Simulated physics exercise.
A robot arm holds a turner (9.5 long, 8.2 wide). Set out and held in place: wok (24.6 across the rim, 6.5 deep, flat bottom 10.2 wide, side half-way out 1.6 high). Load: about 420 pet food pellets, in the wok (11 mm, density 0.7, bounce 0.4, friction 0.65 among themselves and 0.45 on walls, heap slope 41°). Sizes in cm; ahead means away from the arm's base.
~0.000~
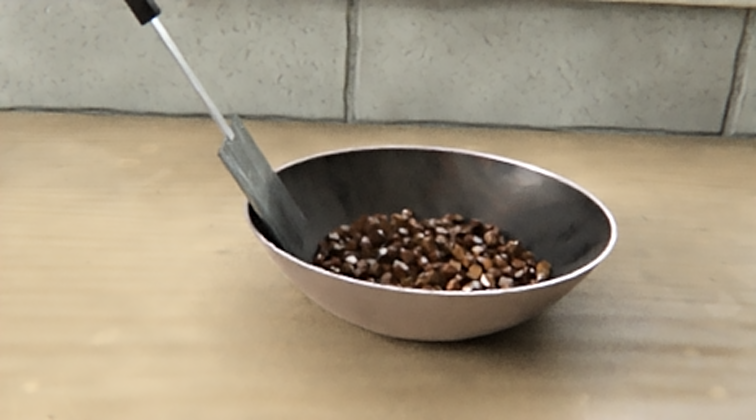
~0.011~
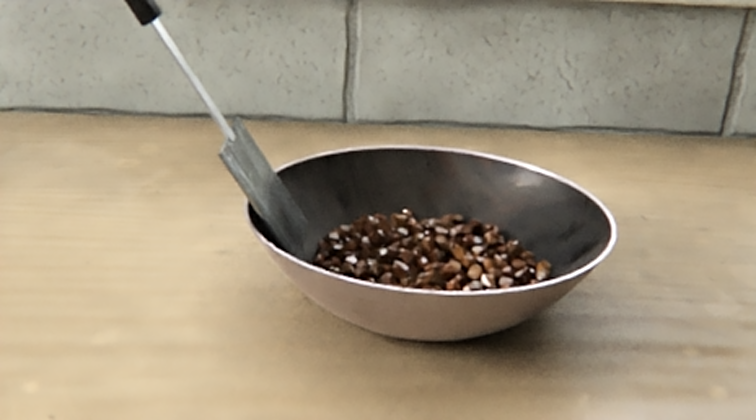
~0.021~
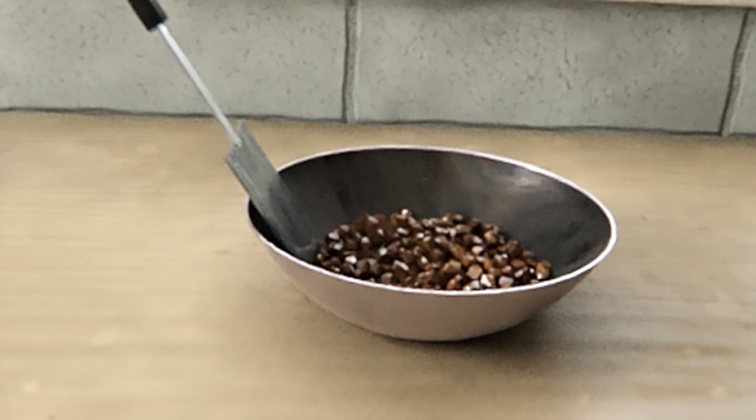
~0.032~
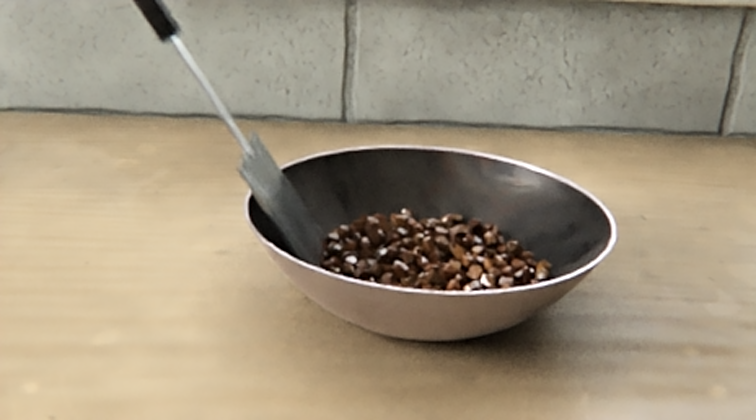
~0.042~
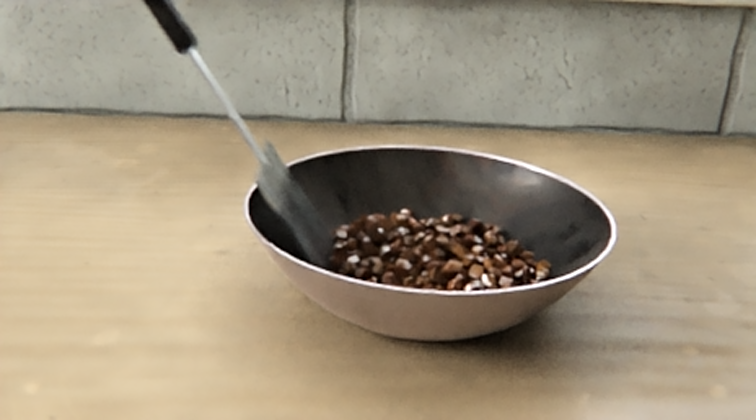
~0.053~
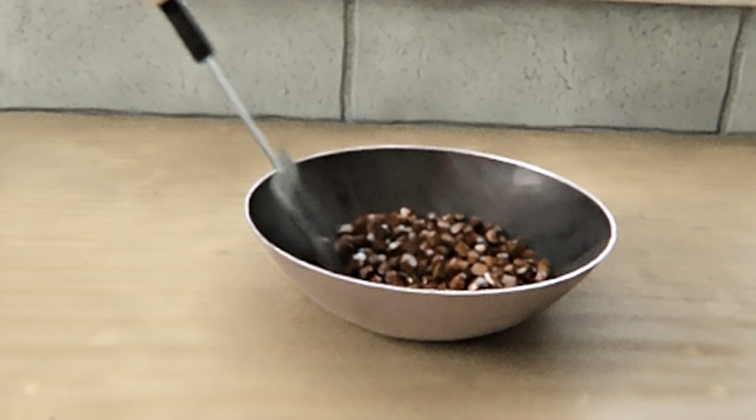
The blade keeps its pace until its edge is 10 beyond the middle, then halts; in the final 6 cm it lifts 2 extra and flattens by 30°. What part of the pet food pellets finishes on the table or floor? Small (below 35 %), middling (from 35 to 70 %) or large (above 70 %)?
On the table or floor the share is middling, from 35 to 70 %.
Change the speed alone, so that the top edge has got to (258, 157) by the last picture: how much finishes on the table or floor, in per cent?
About 55 per cent.
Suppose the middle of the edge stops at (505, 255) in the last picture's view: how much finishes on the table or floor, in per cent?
Some 10 per cent.
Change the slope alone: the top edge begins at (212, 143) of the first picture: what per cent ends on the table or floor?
Some 60 per cent.
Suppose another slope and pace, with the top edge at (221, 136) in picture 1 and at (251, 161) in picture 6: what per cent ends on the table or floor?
Some 55 per cent.
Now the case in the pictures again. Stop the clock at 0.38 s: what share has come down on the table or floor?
Some 10 per cent.
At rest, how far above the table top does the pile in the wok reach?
Roughly 4.0 cm.
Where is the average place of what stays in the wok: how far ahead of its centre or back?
Some 2.0 cm ahead.
By 0.11 s, sloping 58°, highest piece 8 above the table; 421 in the wok.
By 0.16 s, sloping 51°, highest piece 11 above the table; 413 in the wok, 8 on the blade or in flight.
By 0.38 s, sloping 28°, highest piece 21 above the table; 164 in the wok, 38 on the table or floor, 219 on the blade or in flight.
By 1.43 s, sloping 28°, highest piece 4 above the table; 257 on the table or floor, 164 in the wok.
Final count, 257 on the table or floor, 164 in the wok. That is 61 % on the table or floor.
